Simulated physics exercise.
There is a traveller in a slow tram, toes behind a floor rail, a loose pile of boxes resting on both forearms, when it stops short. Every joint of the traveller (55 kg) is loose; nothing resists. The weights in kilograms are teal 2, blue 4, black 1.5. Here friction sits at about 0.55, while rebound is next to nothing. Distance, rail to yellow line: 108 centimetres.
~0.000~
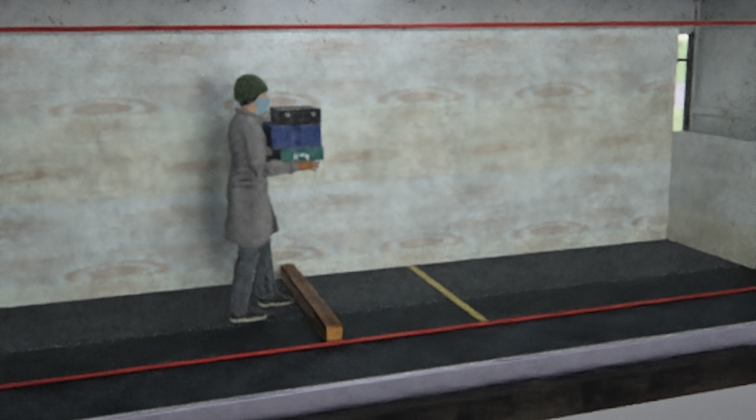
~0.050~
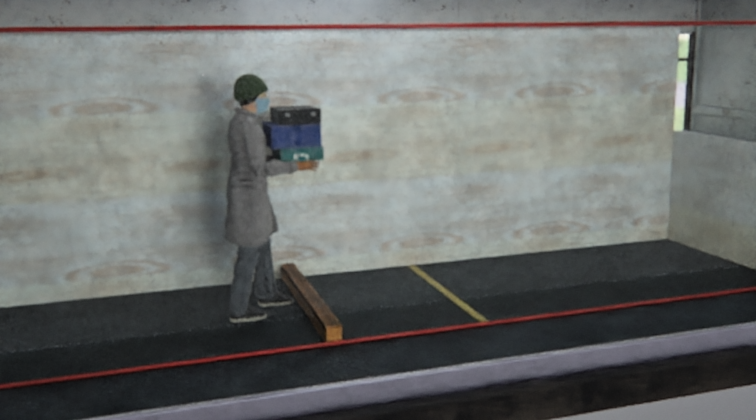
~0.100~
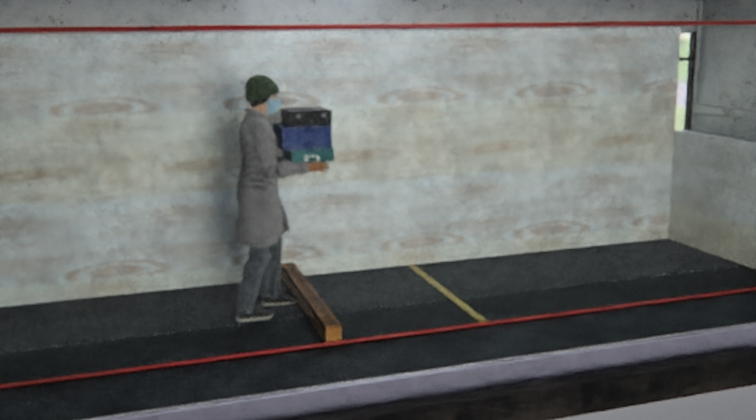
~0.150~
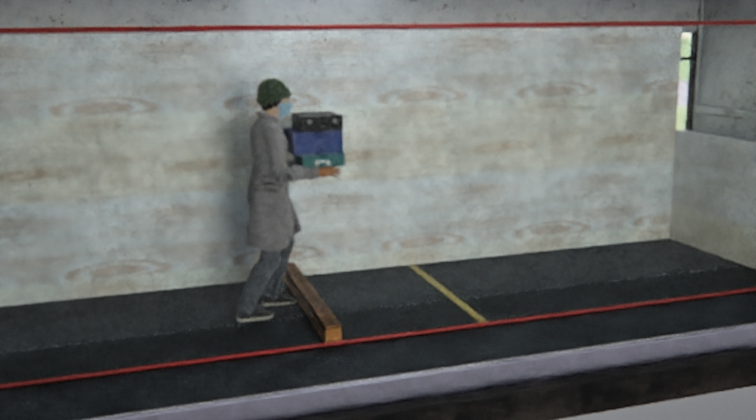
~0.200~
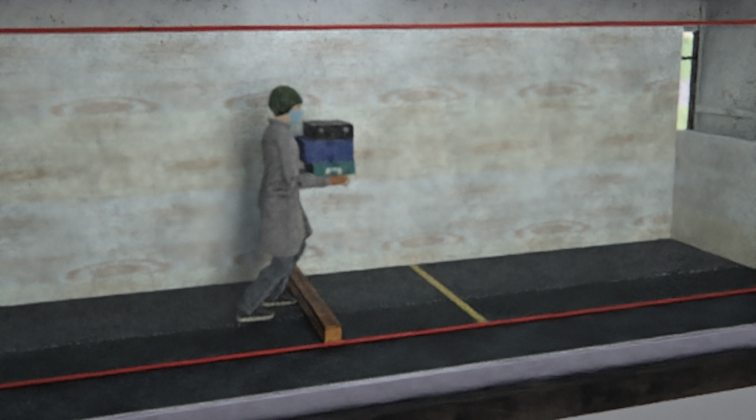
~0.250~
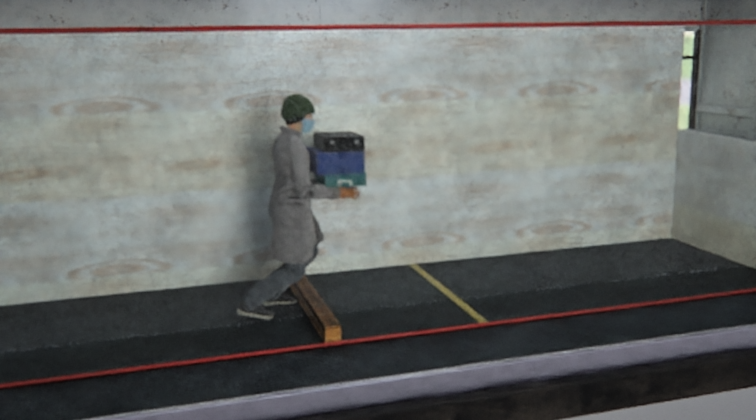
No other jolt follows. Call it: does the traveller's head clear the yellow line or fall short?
It clears the yellow line.
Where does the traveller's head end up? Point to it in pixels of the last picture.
(449, 249).
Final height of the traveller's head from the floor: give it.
The head finishes around 15 centimetres above the floor.
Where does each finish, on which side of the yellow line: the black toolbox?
Black toolbox: Goes over.
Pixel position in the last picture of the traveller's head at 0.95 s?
(454, 249).
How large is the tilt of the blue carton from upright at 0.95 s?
Roughly 30°.
After 0.45 s the traveller's head is 74 cm short of the yellow line, near (345, 168) in the last picture's view; the black toolbox 47 cm short of the yellow line, tilted 15°.
After 0.65 s the traveller's head is 18 cm short of the yellow line, near (420, 215) in the last picture's view.
After 0.95 s the traveller's head is 13 cm past the yellow line, near (454, 249) in the last picture's view; the black toolbox 2 cm past the yellow line, tilted 35°.
At rest, 2.3 s, teal carton stops short of the yellow line; blue carton stops short of the yellow line; black toolbox crosses the yellow line; traveller's head crosses the yellow line.
